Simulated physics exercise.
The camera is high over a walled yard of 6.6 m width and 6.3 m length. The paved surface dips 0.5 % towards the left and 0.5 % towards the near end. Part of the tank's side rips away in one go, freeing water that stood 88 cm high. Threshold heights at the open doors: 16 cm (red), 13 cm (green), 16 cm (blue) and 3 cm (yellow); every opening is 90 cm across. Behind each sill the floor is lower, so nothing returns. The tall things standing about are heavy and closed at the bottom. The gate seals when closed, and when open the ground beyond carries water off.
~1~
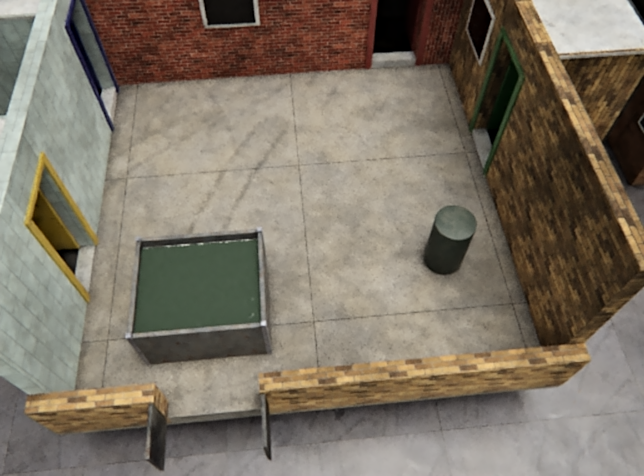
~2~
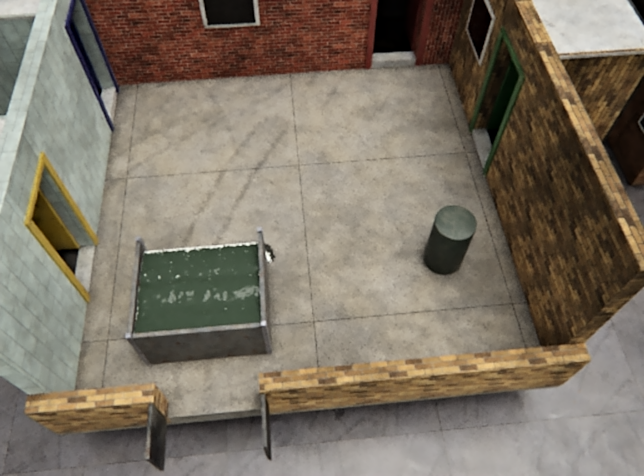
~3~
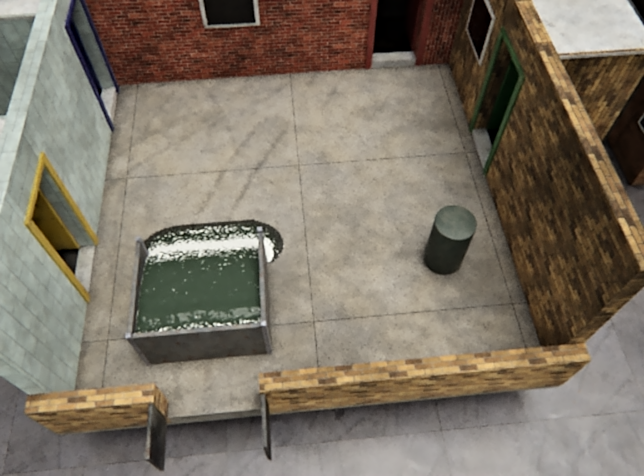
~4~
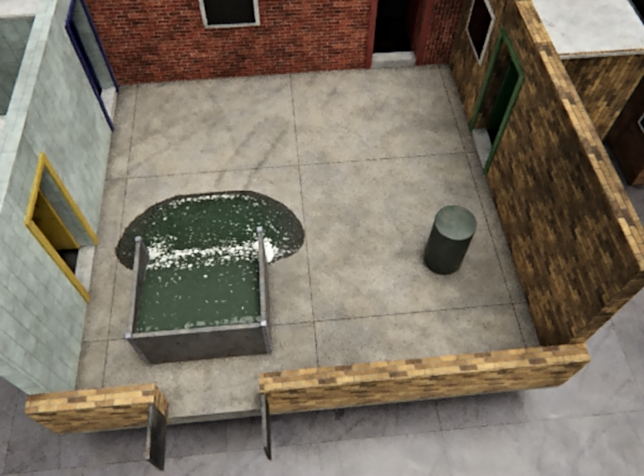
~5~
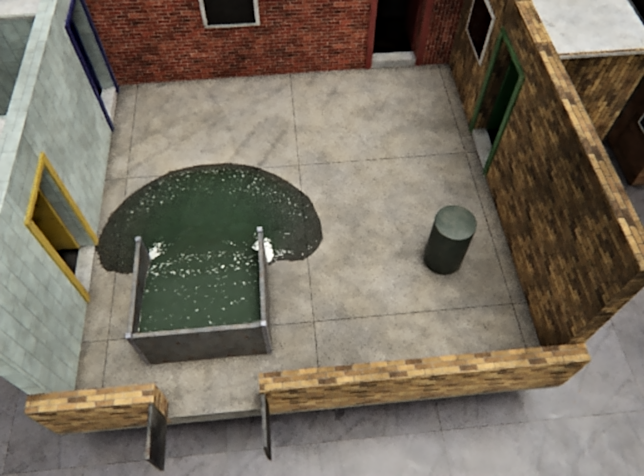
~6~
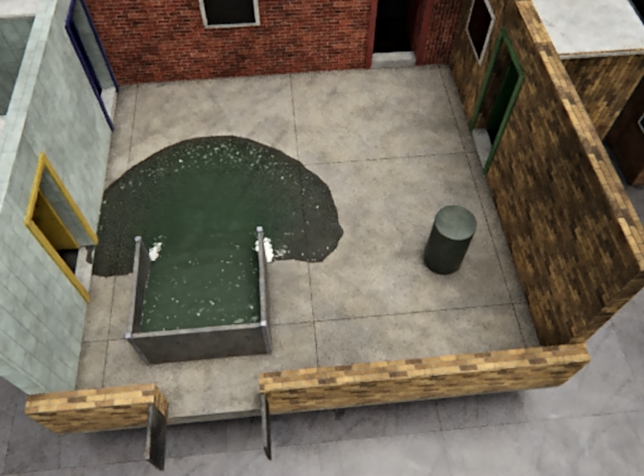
Green water pours from the tank's far side and spreads widely across the paved yard.
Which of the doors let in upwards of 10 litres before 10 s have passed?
Within that time: At the red door it does not reach the limit; at the green door it stays under the limit; at the blue door it goes over the limit; at the yellow door it exceeds the limit.
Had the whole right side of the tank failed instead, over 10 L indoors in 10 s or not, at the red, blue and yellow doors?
Against that limit: Red over, blue below, yellow under.
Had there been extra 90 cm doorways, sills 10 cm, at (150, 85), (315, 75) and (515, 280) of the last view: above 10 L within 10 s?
In turn: Past it, past it, under.
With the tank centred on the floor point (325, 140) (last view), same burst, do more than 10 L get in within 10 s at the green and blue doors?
Then: Green below, blue past it.
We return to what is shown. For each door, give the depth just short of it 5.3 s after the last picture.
In cm: Red 10, green 10, blue 7, yellow 6.
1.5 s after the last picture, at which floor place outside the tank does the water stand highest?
Near (118, 93).
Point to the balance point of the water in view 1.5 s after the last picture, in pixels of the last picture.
Around (216, 157).
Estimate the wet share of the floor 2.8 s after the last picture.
Some 55 per cent of it.
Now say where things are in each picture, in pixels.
In the first frame, the tank at (199, 283) is whole and still, 88 cm deep.
In the second frame, the front is at a hidden place, 0.9 m from the gap on the tank's far side; 0.5 m2 of floor is under water; 88 cm left at the back of the tank.
In the third frame, the front is at a hidden place, 1.2 m from the gap on the tank's far side; 1.4 m2 of floor is under water; 79 cm left at the back of the tank.
In the fourth frame, water pours out on the tank's far side and has run 1.6 m, to (132, 229); typically 12 cm deep outside, 75 cm at the tank's back.
In the fifth frame, water pours out on the tank's far side and has run 2.1 m, to (186, 171); typically 8 cm deep outside, 70 cm at the tank's back.
In the sixth frame, the front is at (187, 143), 2.7 m from the gap on the tank's far side; 8.1 m2 of floor is under water; 61 cm left at the back of the tank.
Then, 0.7 s after the last picture water covers 45 % of the floor and is deepest (33 cm) near (211, 80); red door not reached, green door not reached, blue door 10 cm at the sill, 0 L in, yellow door 3 cm at the sill, 3 L in.
Then, 1.5 s after the last picture water covers 50 % of the floor and is deepest (42 cm) near (118, 93); red door 4 cm at the sill, 0 L in, green door not reached, blue door 23 cm at the sill, 8 L in, yellow door 2 cm at the sill, 5 L in.
Then, 2.8 s after the last picture water covers 55 % of the floor and is deepest (26 cm) near (444, 64); red door 9 cm at the sill, 0 L in, green door not reached, blue door 20 cm at the sill, 68 L in, yellow door 2 cm at the sill, 5 L in.
Then, 5.3 s after the last picture water covers 75 % of the floor and is deepest (12 cm) near (444, 241); red door 10 cm at the sill, 0 L in, green door 10 cm at the sill, 0 L in, blue door 7 cm at the sill, 74 L in, yellow door 6 cm at the sill, 8 L in.
Then, 9.3 s after the last picture water covers 100 % of the floor and is deepest (12 cm) near (388, 379); red door 4 cm at the sill, 0 L in, green door 5 cm at the sill, 0 L in, blue door 3 cm at the sill, 74 L in, yellow door 5 cm at the sill, 30 L in.
